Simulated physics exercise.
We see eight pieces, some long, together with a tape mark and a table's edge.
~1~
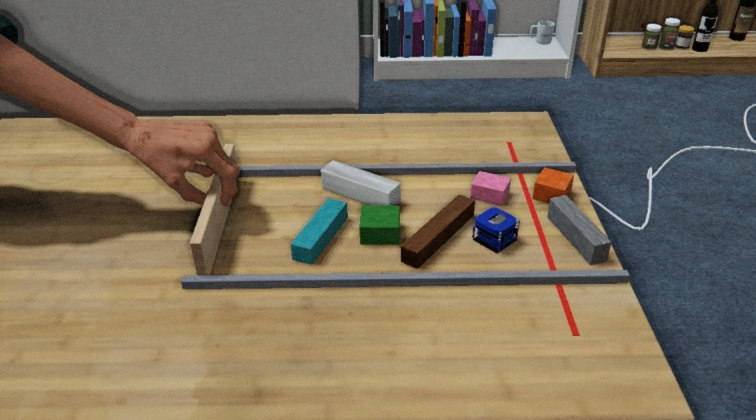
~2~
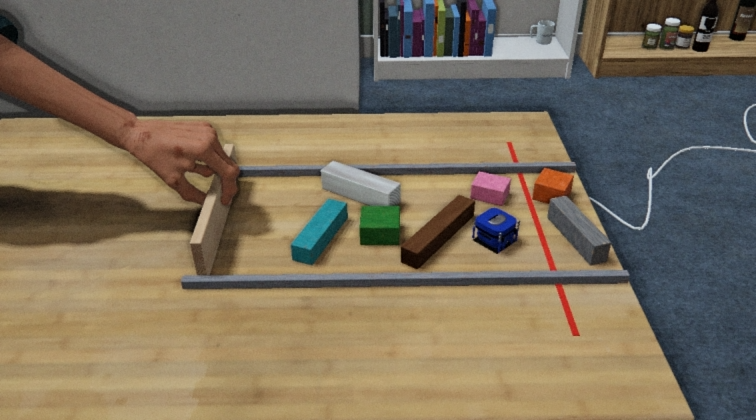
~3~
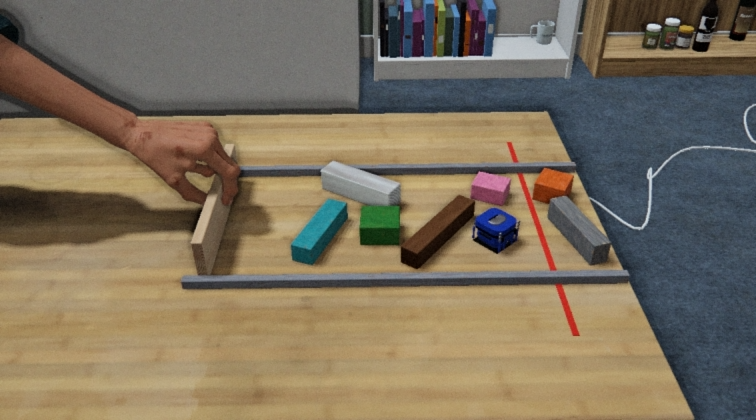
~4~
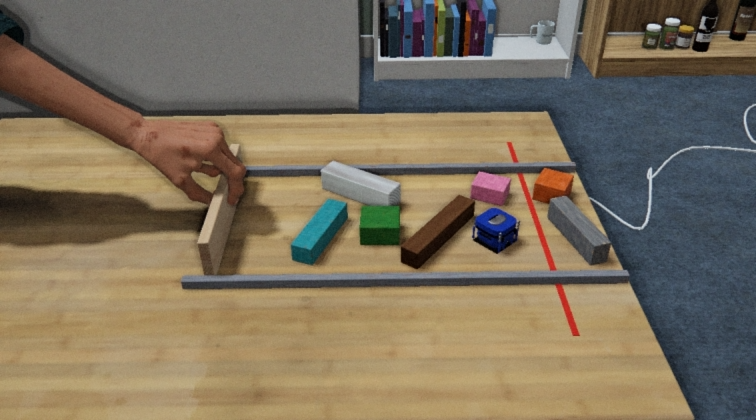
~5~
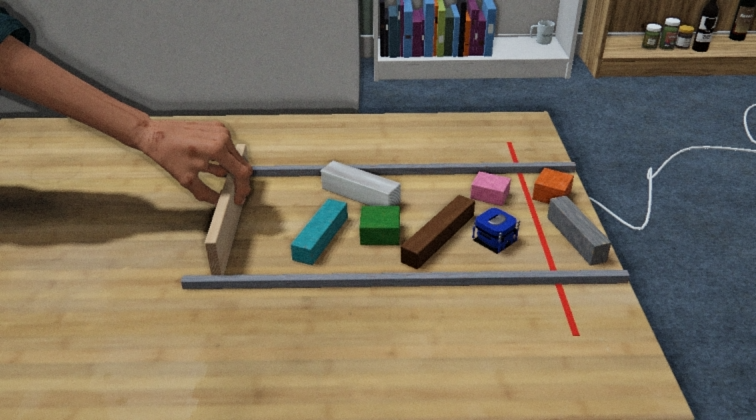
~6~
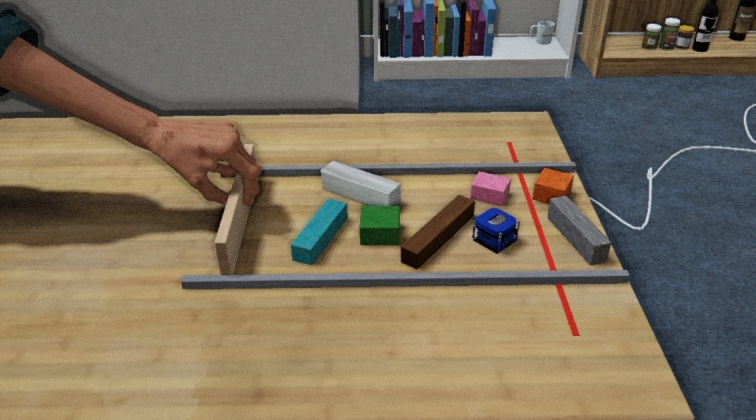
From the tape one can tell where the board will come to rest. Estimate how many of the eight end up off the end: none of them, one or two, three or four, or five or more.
Honestly, a fair few fall - three or four of them.
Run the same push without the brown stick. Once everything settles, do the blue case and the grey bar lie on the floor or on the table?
I'd say the blue case ends up down, while the grey bar ends up down.
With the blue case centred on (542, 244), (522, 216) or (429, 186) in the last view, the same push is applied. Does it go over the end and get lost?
In turn: Topples off, topples off, stays put.
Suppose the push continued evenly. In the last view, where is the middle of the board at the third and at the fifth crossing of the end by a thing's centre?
The first puts it near (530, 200), the next near (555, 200).
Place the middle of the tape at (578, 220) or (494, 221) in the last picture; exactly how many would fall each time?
In that order 7 and 1.
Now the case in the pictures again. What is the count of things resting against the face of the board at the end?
In total, 2.
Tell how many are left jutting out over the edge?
Expected count: 0.
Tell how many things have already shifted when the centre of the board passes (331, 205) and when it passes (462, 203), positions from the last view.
Tally: First 2; then 7.
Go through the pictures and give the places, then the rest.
The first picture shows grey bar (578, 229); orange block (553, 187); pink block (491, 188); board (217, 206); tape (536, 220).
The second picture shows orange block (553, 187); blue case (496, 230).
The third picture shows pink block (491, 189); brown stick (439, 230).
The fourth picture shows grey bar (578, 229); board (224, 206).
The fifth picture shows orange block (553, 187); white stick (360, 186).
The sixth picture shows grey bar (578, 229); orange block (553, 187); pink block (491, 189); board (239, 206); tape (536, 220).
Soon after, none off yet; grey bar at rest near (578, 229); orange block at rest near (553, 187); pink block at rest near (491, 189).
At rest, the number that fall off is three or four; fallen, brown stick, blue case, orange block and grey bar.
